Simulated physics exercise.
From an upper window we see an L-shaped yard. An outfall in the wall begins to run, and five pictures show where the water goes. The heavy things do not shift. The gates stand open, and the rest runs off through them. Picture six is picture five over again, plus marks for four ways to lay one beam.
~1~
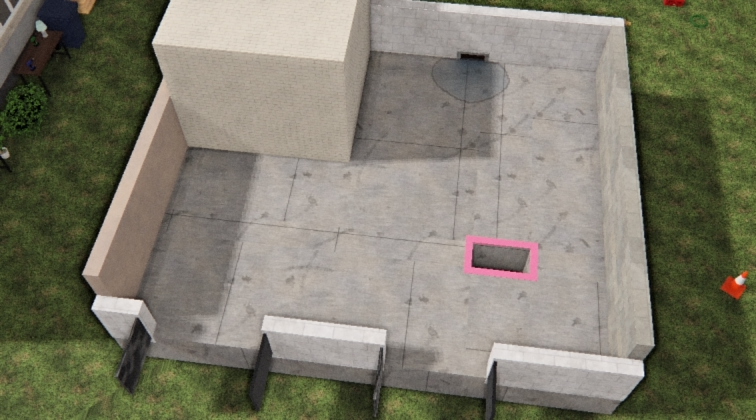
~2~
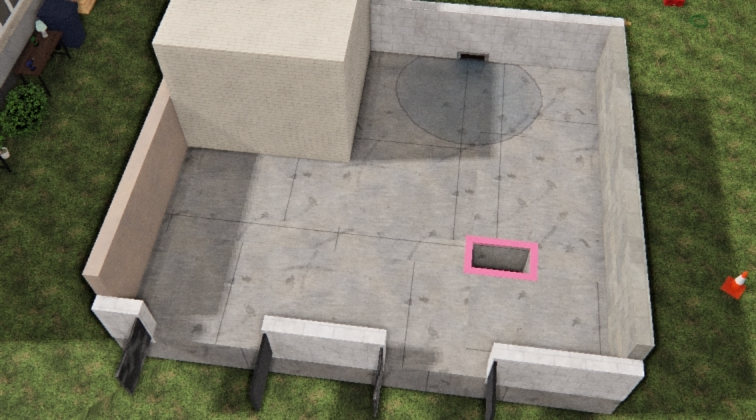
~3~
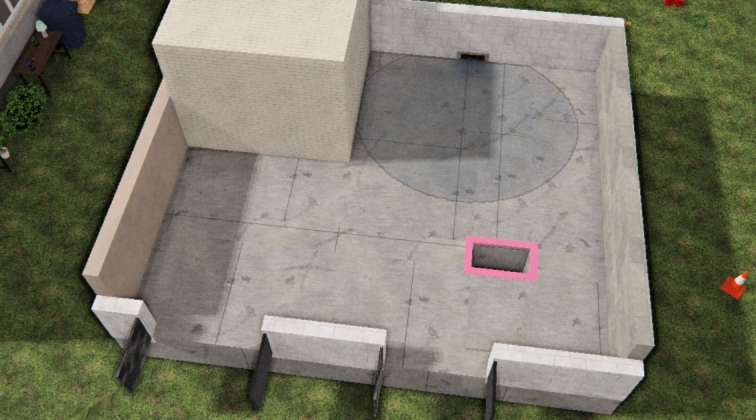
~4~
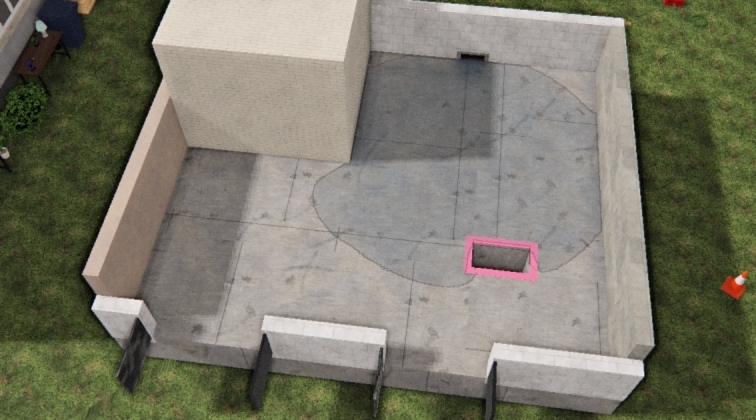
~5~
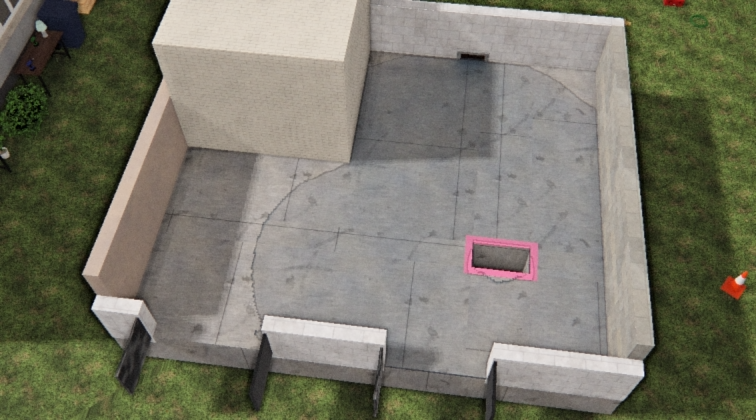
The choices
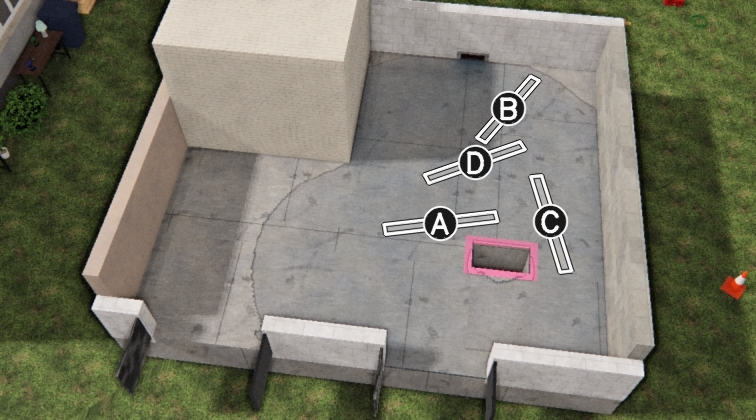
Water spread from a small opening in the back wall of a walled yard, widening across the grey floor until it reached the pink-edged drain, then covered most of the ground toward the front gaps.
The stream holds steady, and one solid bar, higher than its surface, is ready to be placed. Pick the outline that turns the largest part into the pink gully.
The answer is spot C.
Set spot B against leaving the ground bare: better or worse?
Spot B is worse.
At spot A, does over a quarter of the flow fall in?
No.
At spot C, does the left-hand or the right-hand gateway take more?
More leaves on the right.
In white, A from (384, 229) to (496, 216); B from (481, 140) to (534, 78); C from (536, 176) to (565, 271); D from (426, 178) to (522, 145).
If A is chosen, about 13 % of the stream goes into the pink gully, about 87 % out by the gates.
If B is chosen, about 11 % of the stream goes into the pink gully, about 89 % out by the gates.
If C is chosen, about 22 % of the stream goes into the pink gully, about 78 % out by the gates.
If D is chosen, about 9 % of the stream goes into the pink gully, about 91 % out by the gates.
